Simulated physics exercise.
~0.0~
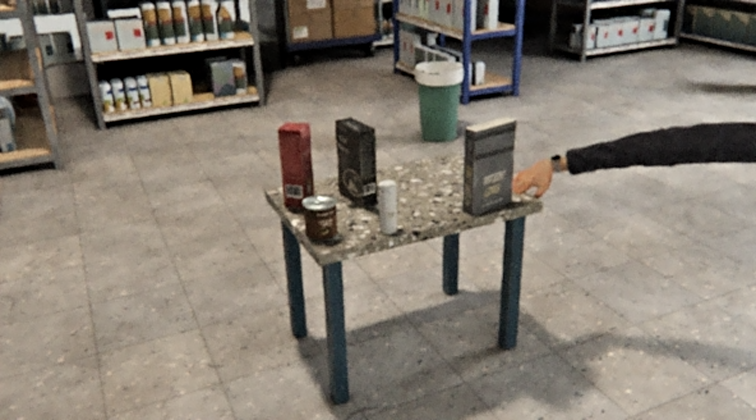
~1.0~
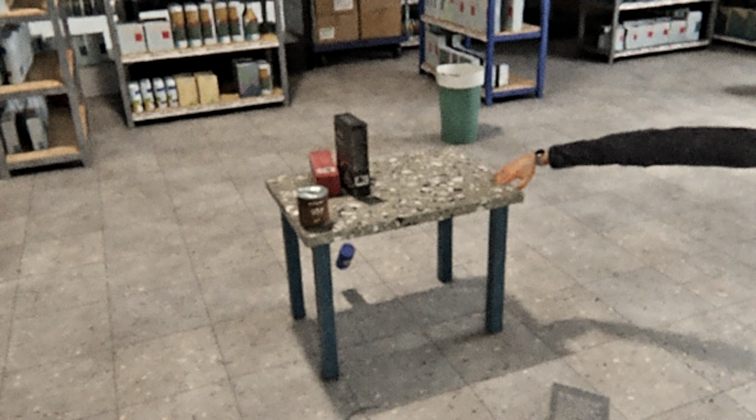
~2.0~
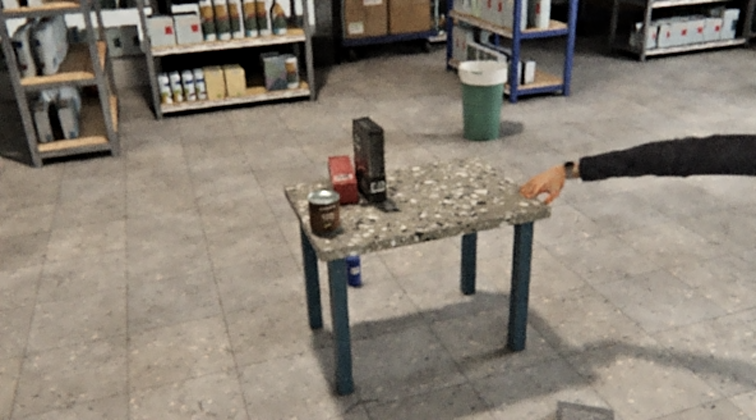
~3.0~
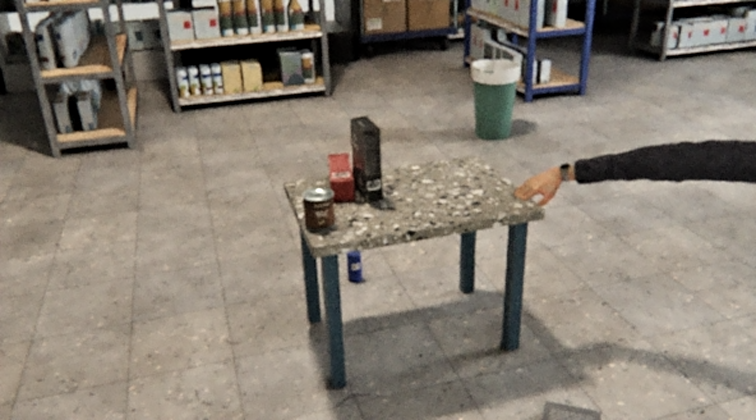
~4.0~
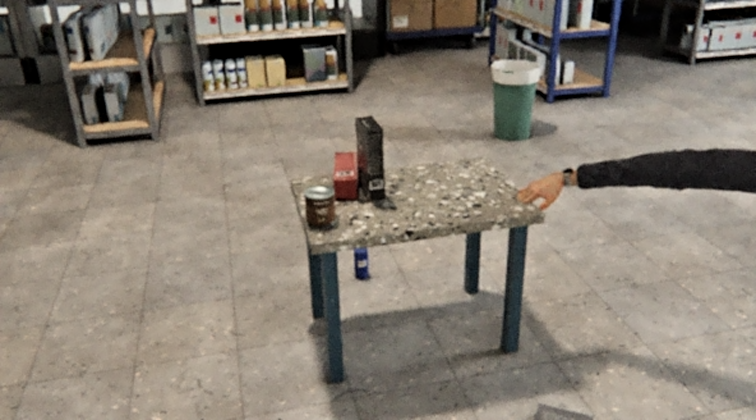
A hand jolts a speckled table, toppling a red carton and knocking several items off.
